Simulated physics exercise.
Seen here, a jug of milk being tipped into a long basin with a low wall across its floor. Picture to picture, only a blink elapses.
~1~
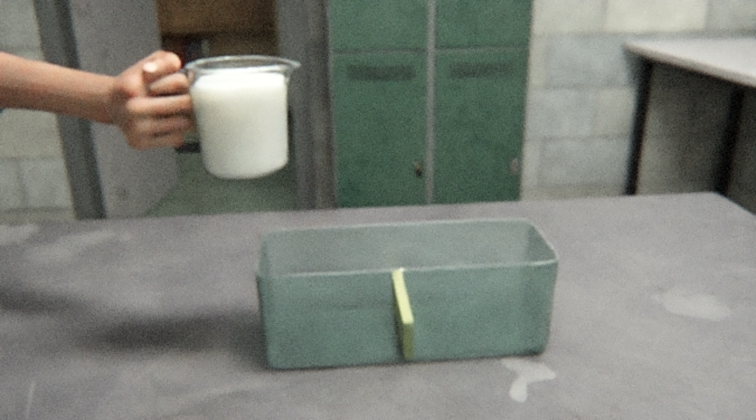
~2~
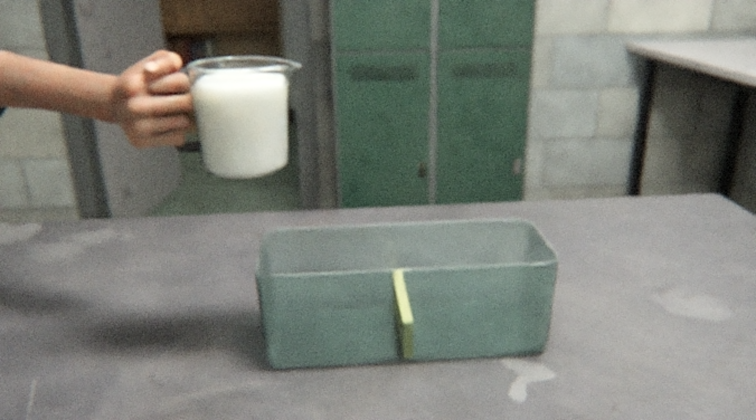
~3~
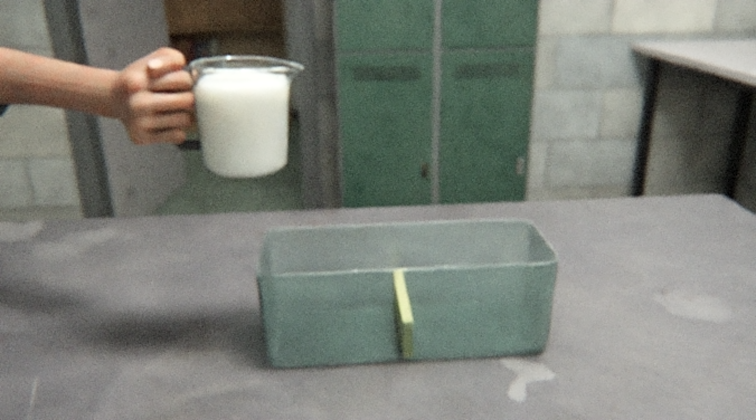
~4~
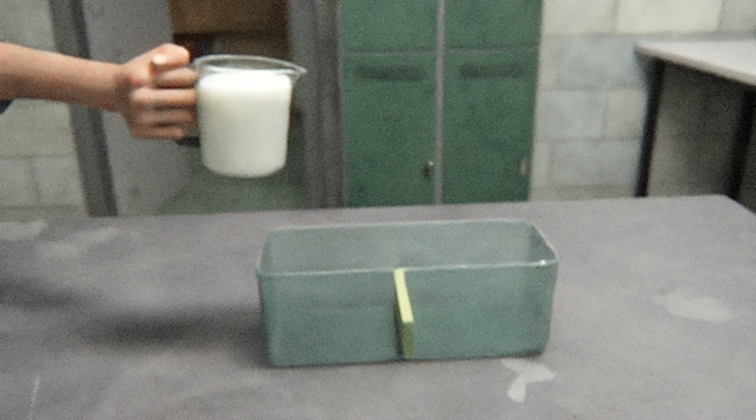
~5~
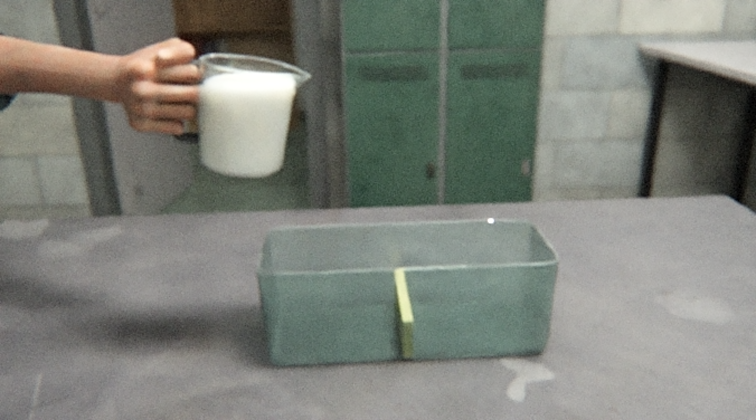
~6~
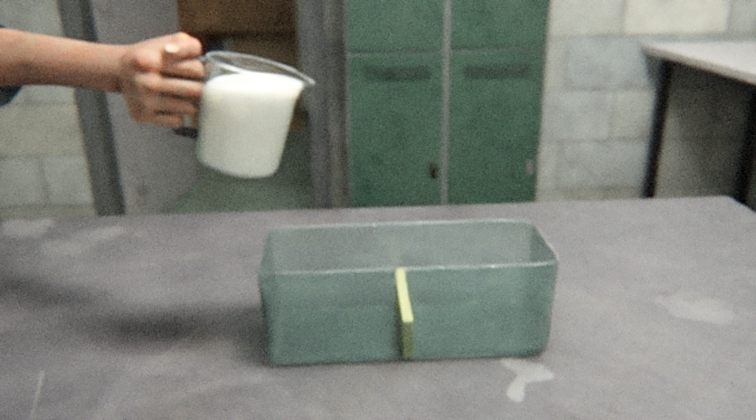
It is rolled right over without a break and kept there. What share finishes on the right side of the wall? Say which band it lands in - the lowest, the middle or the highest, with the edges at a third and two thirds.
I reckon what ends right of the wall does not reach a third.
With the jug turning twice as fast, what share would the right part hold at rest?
Result: Roughly 10 %.
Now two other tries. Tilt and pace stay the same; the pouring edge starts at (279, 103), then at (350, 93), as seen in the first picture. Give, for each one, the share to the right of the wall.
5 %, 55 %.
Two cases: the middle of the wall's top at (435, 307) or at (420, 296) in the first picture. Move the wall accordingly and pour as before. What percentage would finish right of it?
15 %, then 5 %.
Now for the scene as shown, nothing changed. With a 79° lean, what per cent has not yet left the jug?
My estimate is close to 70 percent remaining.
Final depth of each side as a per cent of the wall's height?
About 60 left, about 0 right.
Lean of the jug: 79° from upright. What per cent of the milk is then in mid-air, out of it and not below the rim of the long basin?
That works out near 25 percent.
A moment on, the tilt is 79° and 69 per cent is still to pour, 7 is left of the wall and 0 right of it.
Next, the tilt is 115° and 11 per cent is still to pour, 68 is left of the wall and 2 right of it.
Then the tilt is 119° and 0 per cent is still to pour, 90 is left of the wall and 4 right of it.
Later the tilt is 119° and 0 per cent is still to pour, 90 is left of the wall and 5 right of it.
In the end 90 per cent lies left of the wall, 5 right of it and 5 outside.
